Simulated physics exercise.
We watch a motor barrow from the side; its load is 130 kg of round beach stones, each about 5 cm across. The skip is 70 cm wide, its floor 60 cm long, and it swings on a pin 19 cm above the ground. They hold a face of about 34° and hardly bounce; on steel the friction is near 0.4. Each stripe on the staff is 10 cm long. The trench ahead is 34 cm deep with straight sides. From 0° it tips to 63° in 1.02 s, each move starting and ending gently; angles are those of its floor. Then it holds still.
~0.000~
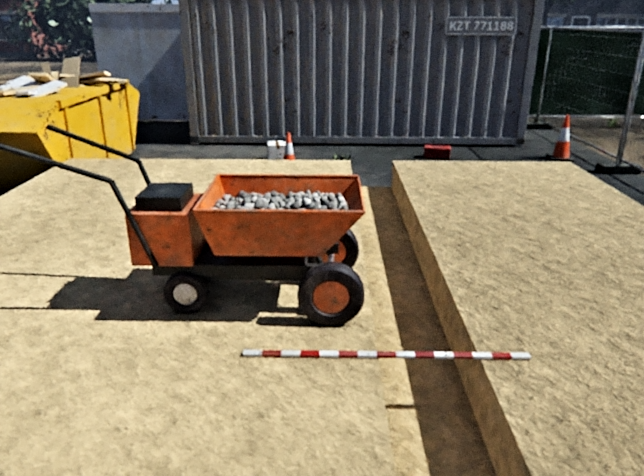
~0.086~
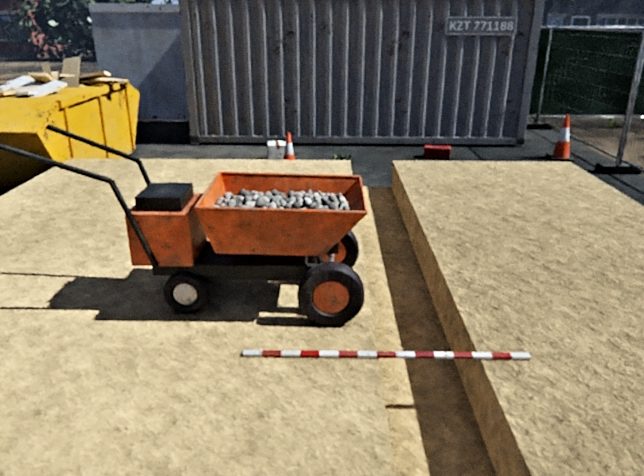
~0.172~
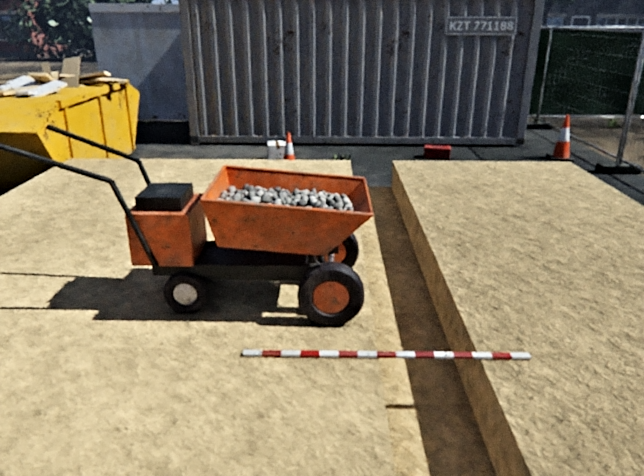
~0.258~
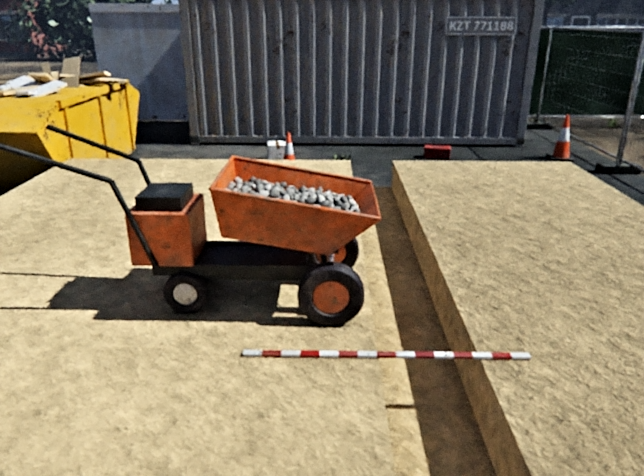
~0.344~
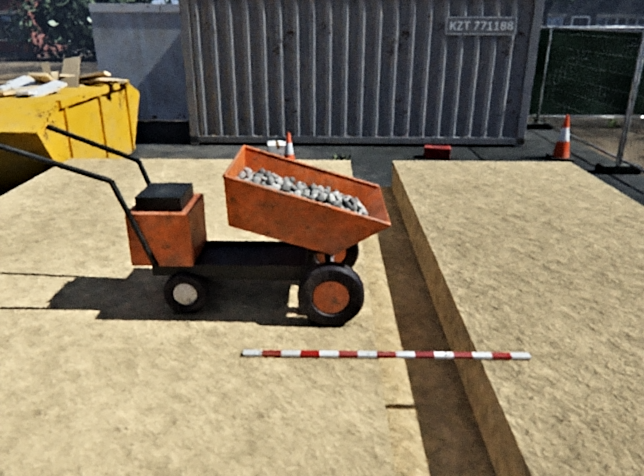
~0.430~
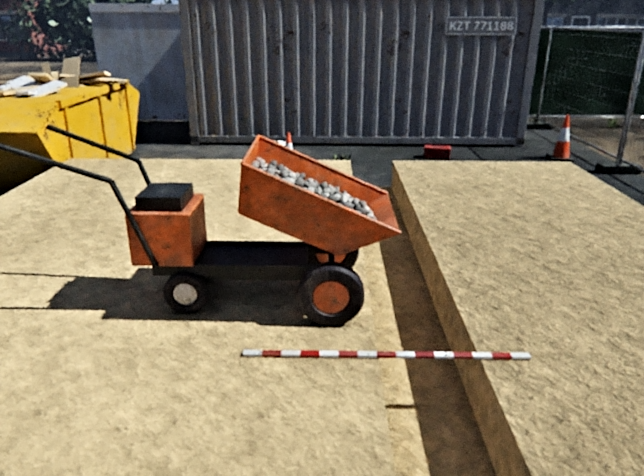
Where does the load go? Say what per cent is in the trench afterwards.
About 61 per cent.
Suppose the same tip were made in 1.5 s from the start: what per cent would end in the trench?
Then about 70 per cent.
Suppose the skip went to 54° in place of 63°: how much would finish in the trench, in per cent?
In that case some 50 per cent.
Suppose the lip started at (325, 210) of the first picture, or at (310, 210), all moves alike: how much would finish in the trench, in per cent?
About 95 and 100 per cent.
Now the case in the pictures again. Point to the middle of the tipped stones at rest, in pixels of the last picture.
Near (444, 330).
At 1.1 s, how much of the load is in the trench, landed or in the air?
About 20 per cent by then.
After 0.8 s the floor is at 53°; 100 % in the skip; the foremost stones are at (408, 247).
After 1.1 s the floor is at 63°; 73 % in the skip, 20 % in the trench, 7 % past the trench; the foremost stones are at (478, 298).
After 1.5 s the floor is at 63°; 32 % in the skip, 30 % in the trench, 38 % past the trench; the foremost stones are at (565, 301).
After 3.4 s the floor is at 63°; 0 % in the skip, 61 % in the trench, 39 % past the trench; the foremost stones are past the picture's edge.
